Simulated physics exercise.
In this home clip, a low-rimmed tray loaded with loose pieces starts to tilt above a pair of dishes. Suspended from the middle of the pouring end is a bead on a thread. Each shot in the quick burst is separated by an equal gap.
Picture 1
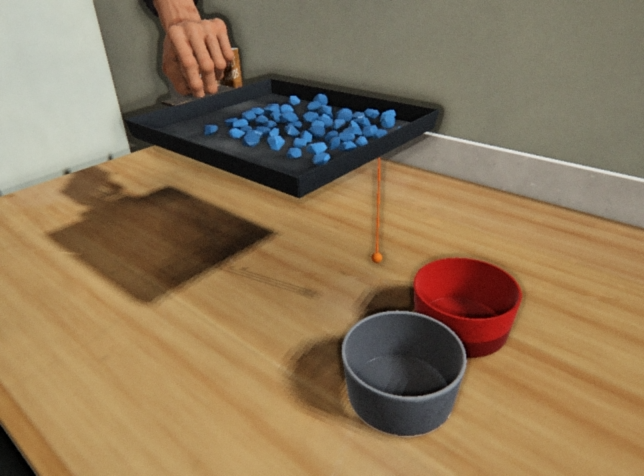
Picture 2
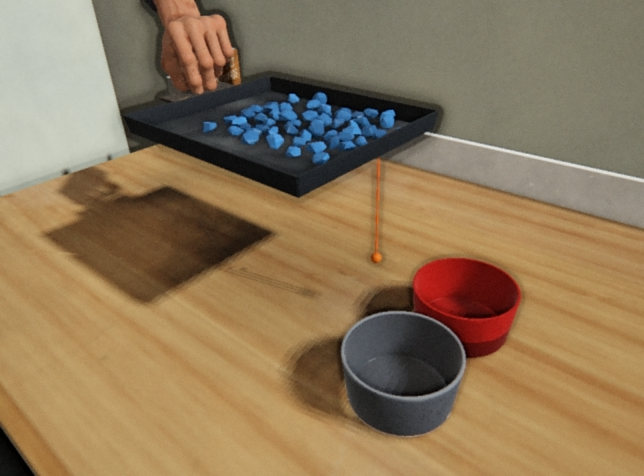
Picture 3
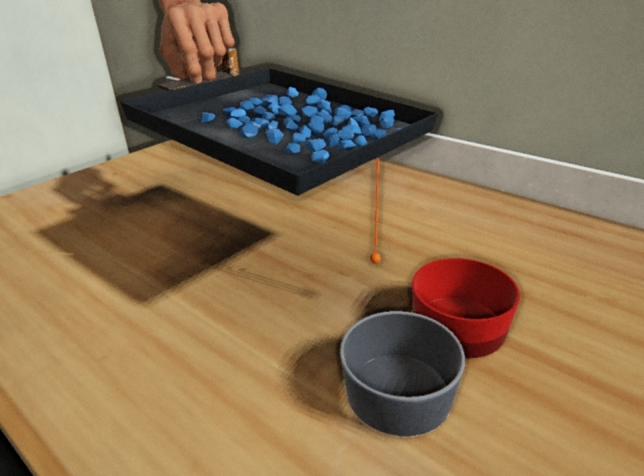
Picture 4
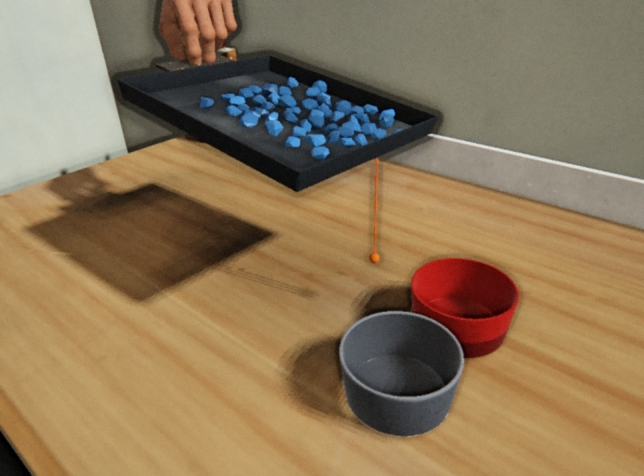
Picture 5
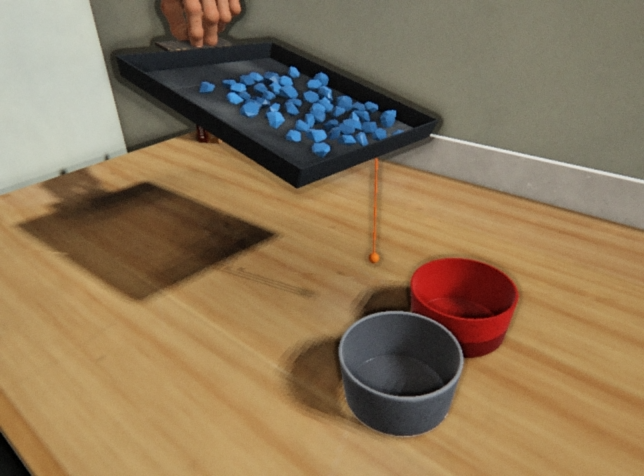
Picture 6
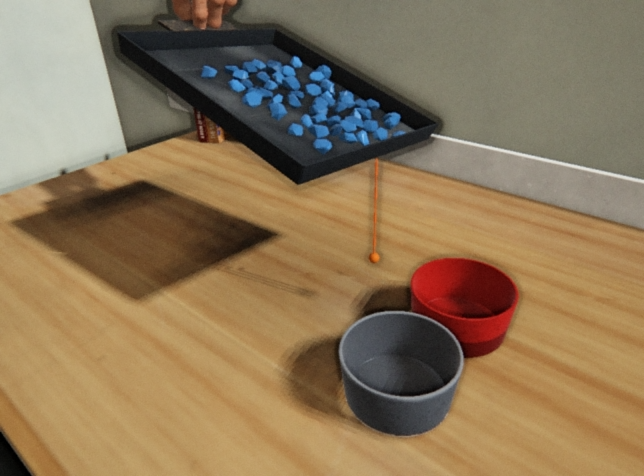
On a wooden tabletop, a hand gradually raising the back of a black tray of blue stones near grey and red dishes.
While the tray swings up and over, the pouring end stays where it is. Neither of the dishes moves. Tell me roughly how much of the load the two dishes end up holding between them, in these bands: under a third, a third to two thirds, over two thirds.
When it's done, the haul in the dishes doesn't make a third.
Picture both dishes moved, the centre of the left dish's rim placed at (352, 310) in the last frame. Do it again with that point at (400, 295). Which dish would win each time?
In the first try it is the one to the right, in the second it is the one to the right.
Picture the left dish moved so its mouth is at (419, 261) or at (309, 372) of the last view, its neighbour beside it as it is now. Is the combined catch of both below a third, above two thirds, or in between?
Try 1 - above two thirds; try 2 - under a third.
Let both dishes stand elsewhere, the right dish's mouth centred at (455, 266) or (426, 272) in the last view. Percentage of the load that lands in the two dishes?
In order: 60 percent and 40 percent.
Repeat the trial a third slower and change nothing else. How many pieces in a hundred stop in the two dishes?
Near 20 in a hundred.
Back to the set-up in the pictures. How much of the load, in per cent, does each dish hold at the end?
Left dish around 0, right dish around 10, both in a hundred.
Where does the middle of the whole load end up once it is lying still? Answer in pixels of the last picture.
Somewhere around (445, 284) in the last picture.
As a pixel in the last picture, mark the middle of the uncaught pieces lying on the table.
At about (441, 276).
Soon, tray tipped steeply; nearly all on the tray; a stray few in the air.
A while on, tray tipped right over; about half on the tray; a small part in the right dish; about a quarter outside both; about a quarter in the air.
Towards the end, tray tipped past a quarter turn; a small part in the right dish; most outside both.
Finally, tray tipped past a quarter turn; none in the left dish; a small part in the right dish; most outside both.
